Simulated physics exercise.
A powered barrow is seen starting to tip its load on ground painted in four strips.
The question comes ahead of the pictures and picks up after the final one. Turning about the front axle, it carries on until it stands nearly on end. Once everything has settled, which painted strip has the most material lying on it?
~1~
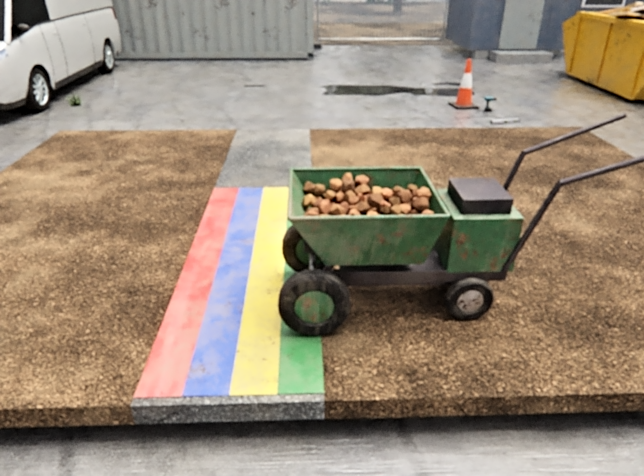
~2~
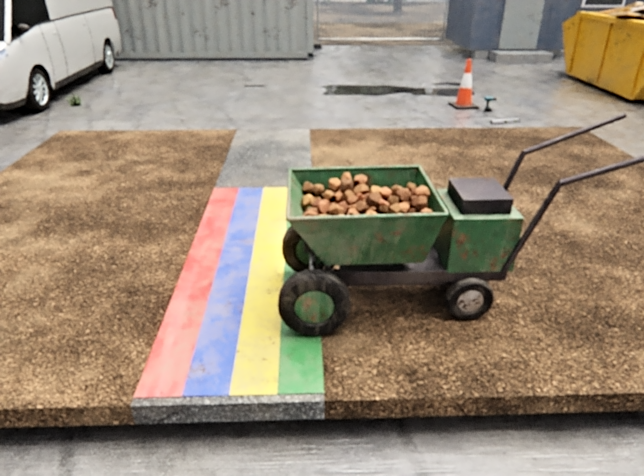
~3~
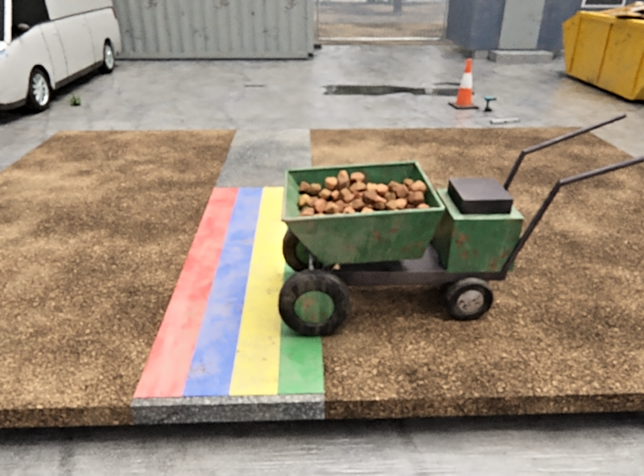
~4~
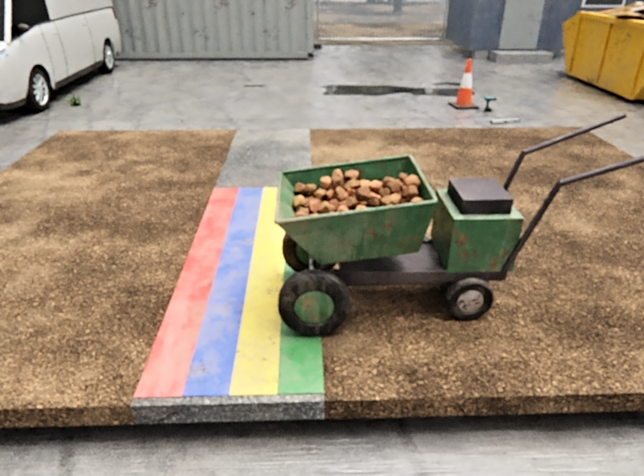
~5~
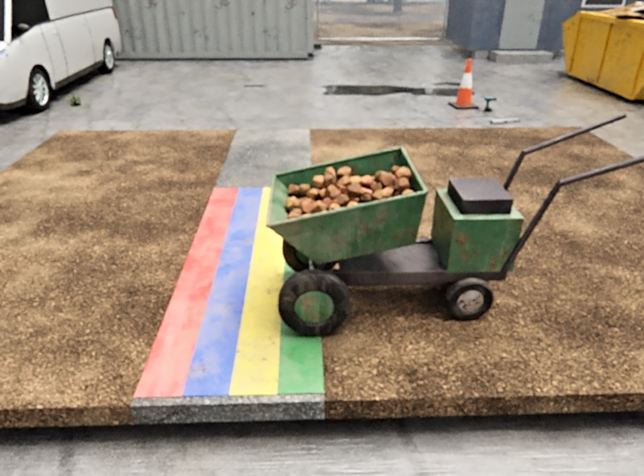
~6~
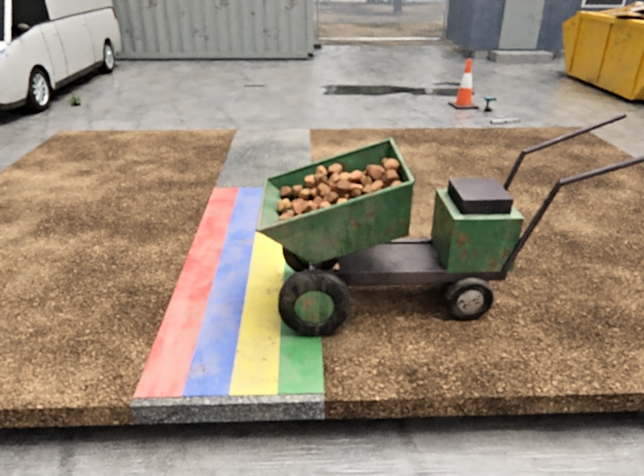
Most of it lies on the red strip.
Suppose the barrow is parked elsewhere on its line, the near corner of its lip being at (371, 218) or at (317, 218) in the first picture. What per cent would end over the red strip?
The first stopping place yields 10 % and the other yields 30 %.
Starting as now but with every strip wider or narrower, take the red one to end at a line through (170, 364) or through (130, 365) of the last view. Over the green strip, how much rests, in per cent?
The first case gives around 0 %, the second around 0 %.
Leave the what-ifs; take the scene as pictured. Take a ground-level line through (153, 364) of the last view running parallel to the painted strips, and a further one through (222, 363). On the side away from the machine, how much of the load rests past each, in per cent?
Around 30 in a hundred for the first, 90 in a hundred for the second.
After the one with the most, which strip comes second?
Second: The blue strip.
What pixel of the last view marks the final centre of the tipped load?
(191, 295).
Just after the last frame, skip tipped steeply; every one in the skip.
A moment on, skip tipped right over; the larger part in the skip; just a few over the blue strip; about a tenth over the red strip; just a few falling.
Further on, skip tipped right over; roughly a third in the skip; about a tenth over the blue strip; roughly a third over the red strip; roughly a quarter off the paint.
When it is over, skip tipped right over; about a tenth in the skip; not one over the green strip; not one over the yellow strip; roughly a quarter over the blue strip; roughly a third over the red strip; roughly a quarter off the paint.
